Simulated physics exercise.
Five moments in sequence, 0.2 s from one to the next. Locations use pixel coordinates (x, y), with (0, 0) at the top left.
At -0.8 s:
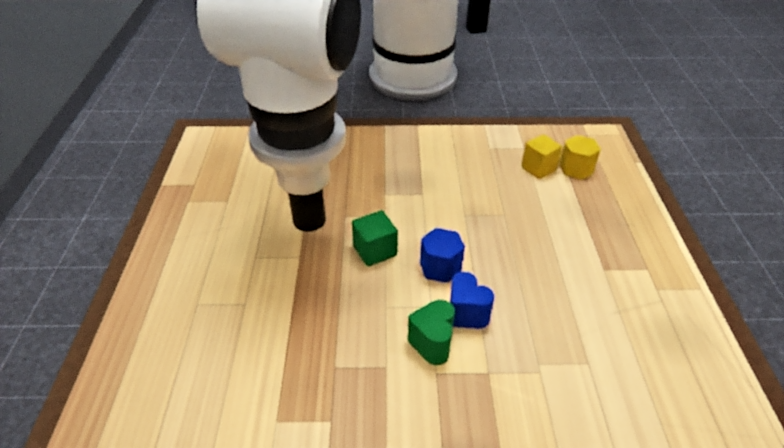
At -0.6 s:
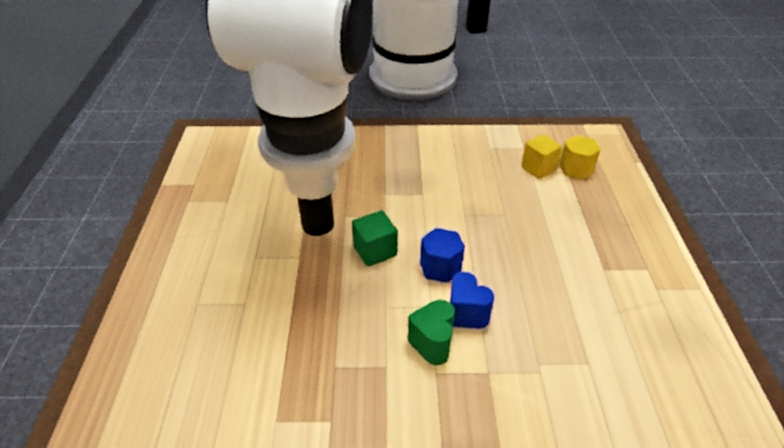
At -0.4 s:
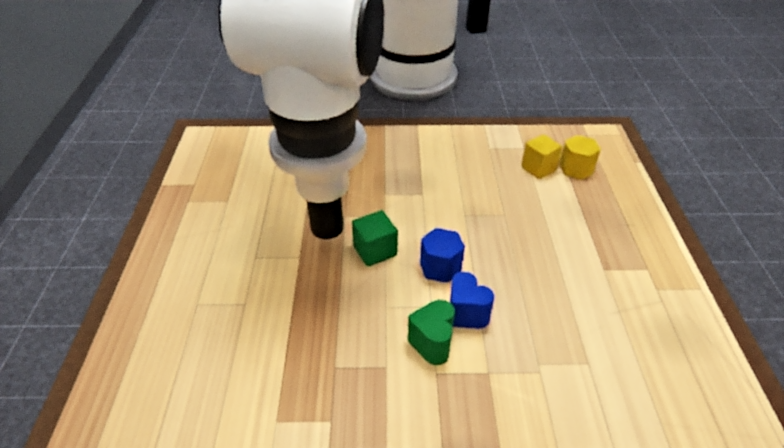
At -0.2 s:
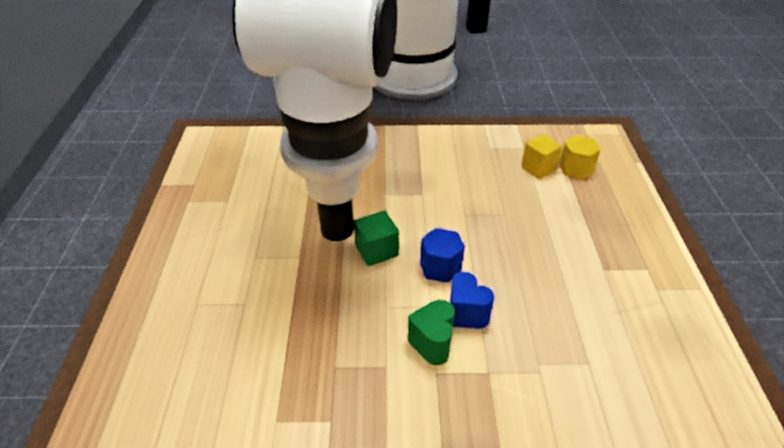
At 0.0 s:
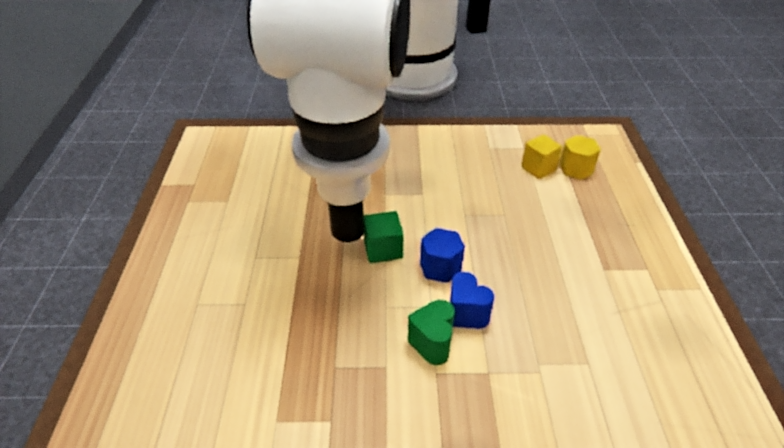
Robot arm moving its black-tipped pusher right across a wooden board, meeting a green cube and nudging it slightly rightward.
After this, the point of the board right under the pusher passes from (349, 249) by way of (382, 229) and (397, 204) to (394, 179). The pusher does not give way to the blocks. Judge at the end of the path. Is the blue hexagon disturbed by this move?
From what I can tell, it will keep its place.
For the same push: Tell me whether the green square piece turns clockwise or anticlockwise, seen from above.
Looking down on the board, it turns clockwise.
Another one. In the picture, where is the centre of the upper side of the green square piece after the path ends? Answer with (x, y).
Near (409, 219).
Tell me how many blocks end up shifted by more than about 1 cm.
This push will displace one block.
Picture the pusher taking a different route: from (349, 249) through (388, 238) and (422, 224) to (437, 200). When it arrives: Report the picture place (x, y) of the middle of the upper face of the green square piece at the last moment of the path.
My best guess is (437, 224).
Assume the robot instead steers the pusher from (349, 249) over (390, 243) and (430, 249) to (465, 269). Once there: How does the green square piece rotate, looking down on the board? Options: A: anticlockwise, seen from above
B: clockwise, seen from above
Answer: B.
The first path, step by step. One third of the way, pusher at (382, 211); green square piece at (409, 219), turned 50° clockwise.
Two thirds of the way, pusher at (397, 185); green square piece at (409, 219), turned 50° clockwise.
At the end, pusher at (394, 161); green square piece at (409, 219), turned 50° clockwise; blue hexagon not moved.
